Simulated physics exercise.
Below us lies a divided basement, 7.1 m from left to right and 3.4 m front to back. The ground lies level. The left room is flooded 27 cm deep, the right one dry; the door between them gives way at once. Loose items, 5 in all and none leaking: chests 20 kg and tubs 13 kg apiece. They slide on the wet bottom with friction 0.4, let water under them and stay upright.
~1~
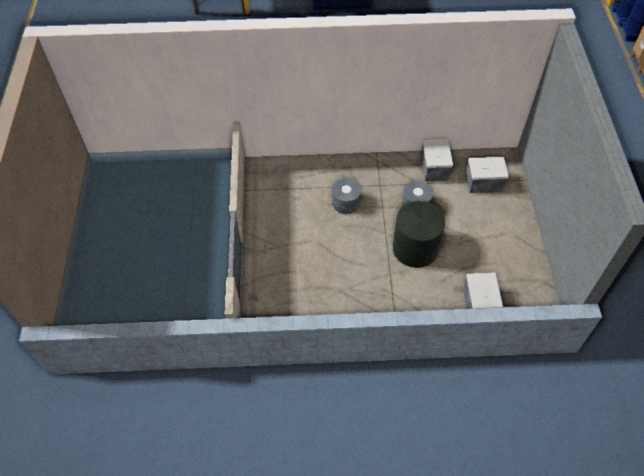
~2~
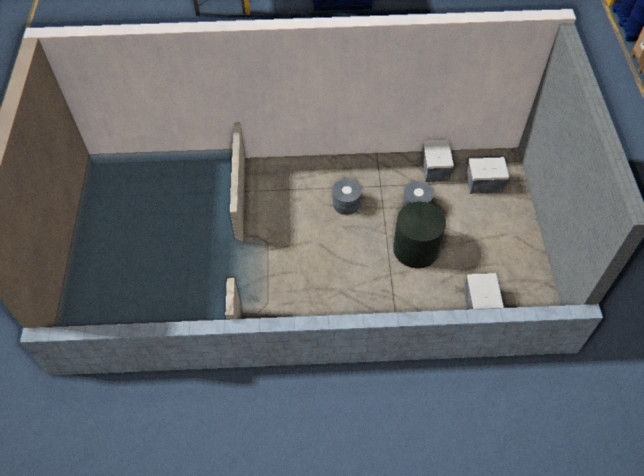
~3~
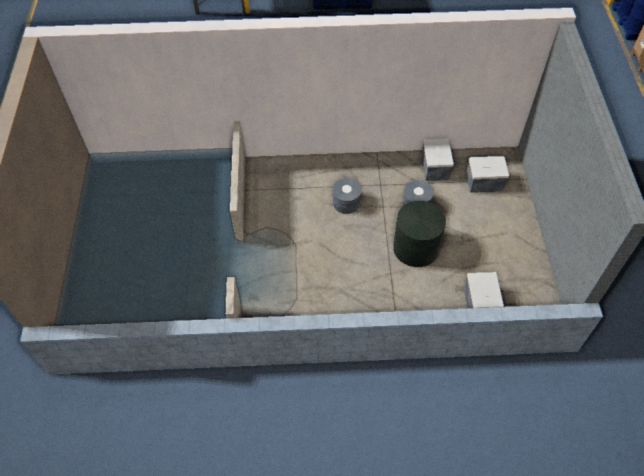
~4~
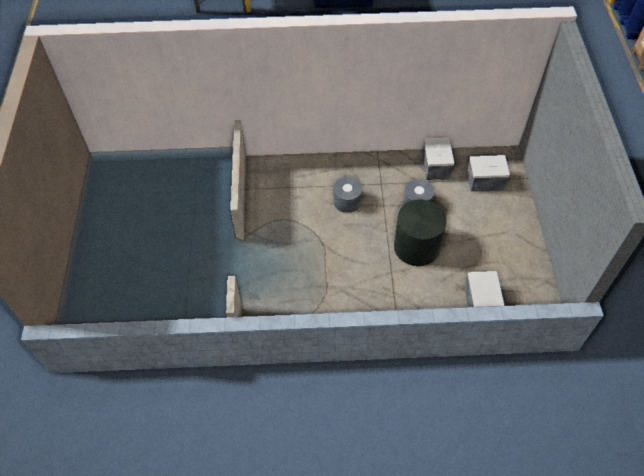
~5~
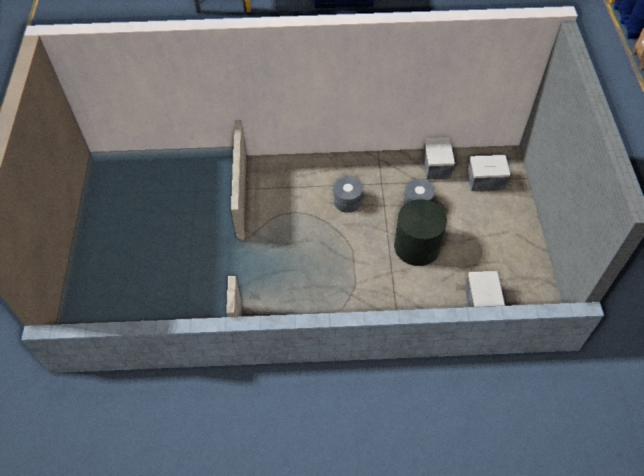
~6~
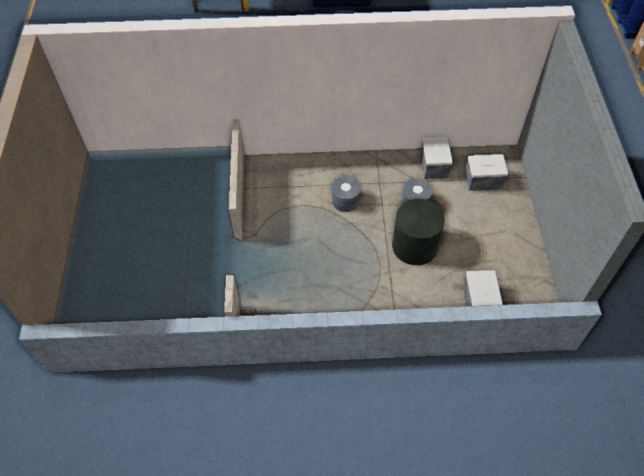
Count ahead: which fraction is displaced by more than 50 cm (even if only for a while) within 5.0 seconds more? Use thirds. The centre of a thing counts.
That comes to not even a third.
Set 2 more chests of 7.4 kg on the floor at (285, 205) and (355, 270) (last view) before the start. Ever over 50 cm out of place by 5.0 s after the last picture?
In that order: Short of it, over.
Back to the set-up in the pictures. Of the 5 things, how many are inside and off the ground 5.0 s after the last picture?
1 of them.
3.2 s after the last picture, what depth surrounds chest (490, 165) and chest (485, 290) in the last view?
Roughly 0 and 10 cm.
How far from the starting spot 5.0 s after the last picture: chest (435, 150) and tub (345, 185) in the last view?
In that order: 0 cm, 0 cm.
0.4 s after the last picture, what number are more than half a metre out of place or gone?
By then 0.
Then, 0.4 s after the last picture 0 of 5 are over 50 cm from their spots; 0 afloat.
Then, 1.7 s after the last picture 0 of 5 are over 50 cm from their spots; 0 afloat.
Then, 3.2 s after the last picture 1 of 5 are over 50 cm from their spots; 1 afloat.
Then, 5.0 s after the last picture 1 of 5 are over 50 cm from their spots, and 1 have been at some point; 1 afloat.
